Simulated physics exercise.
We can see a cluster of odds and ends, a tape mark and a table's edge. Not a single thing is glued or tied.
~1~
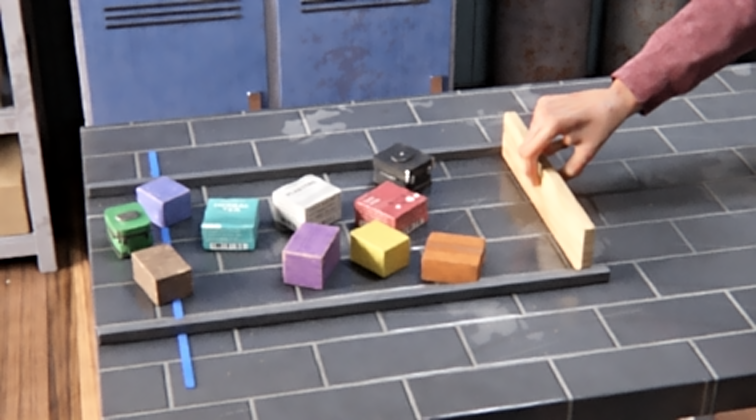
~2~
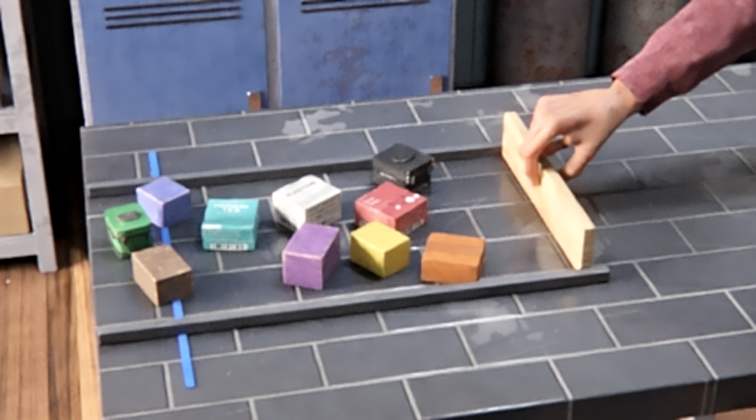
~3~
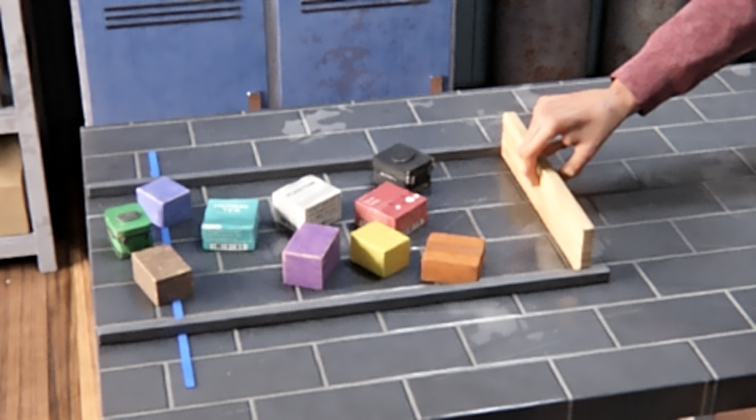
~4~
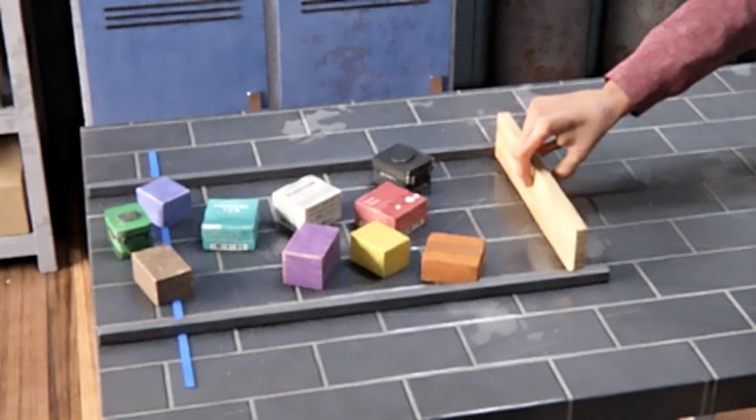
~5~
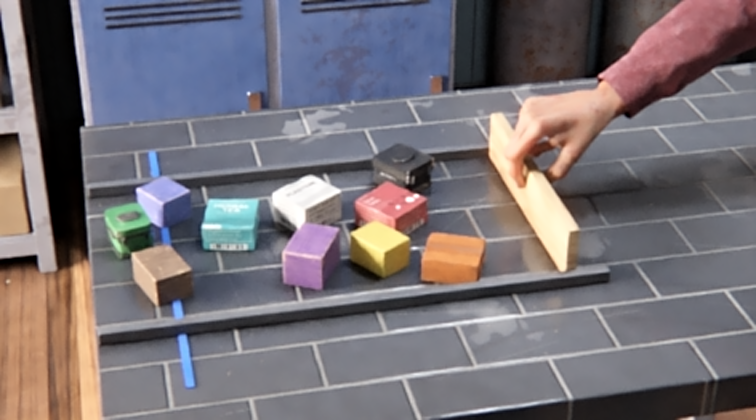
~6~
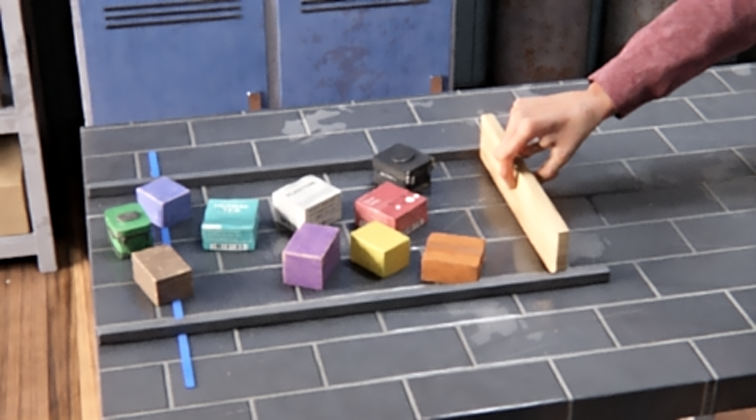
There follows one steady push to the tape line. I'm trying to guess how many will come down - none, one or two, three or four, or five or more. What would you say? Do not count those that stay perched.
I would say three or four.
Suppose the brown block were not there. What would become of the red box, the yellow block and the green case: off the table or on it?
Red box - safe, yellow block - safe, green case - gone.
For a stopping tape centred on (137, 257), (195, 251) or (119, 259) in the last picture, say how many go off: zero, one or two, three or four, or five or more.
Place by place, the answers come out as 5 or more; one to two; more than four.
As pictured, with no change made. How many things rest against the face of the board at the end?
4 in contact.
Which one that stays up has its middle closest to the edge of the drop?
I'd go with the white box.
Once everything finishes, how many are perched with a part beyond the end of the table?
Overhang count: 2.
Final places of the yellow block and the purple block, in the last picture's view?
The yellow block at (142, 273), the purple block at (100, 259).
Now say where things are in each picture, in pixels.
Green case (130, 230); brown block (163, 274); blue block (165, 202); board (545, 188); tape (169, 253), in the first frame.
Brown block (163, 274); red box (391, 212), in the second frame.
Blue block (165, 202); purple block (312, 256), in the third frame.
Green case (130, 230); white box (308, 206), in the fourth frame.
Brown block (163, 274); turquoise box (231, 225), in the fifth frame.
Green case (130, 230); brown block (163, 274); blue block (165, 202); board (521, 191); tape (169, 253), in the sixth frame.
Soon after, none off yet; green case at rest near (130, 230); brown block at rest near (163, 274); blue block at rest near (165, 202).
In the end, the number that fall off is three or four; gone, turquoise box, blue block, brown block and green case.
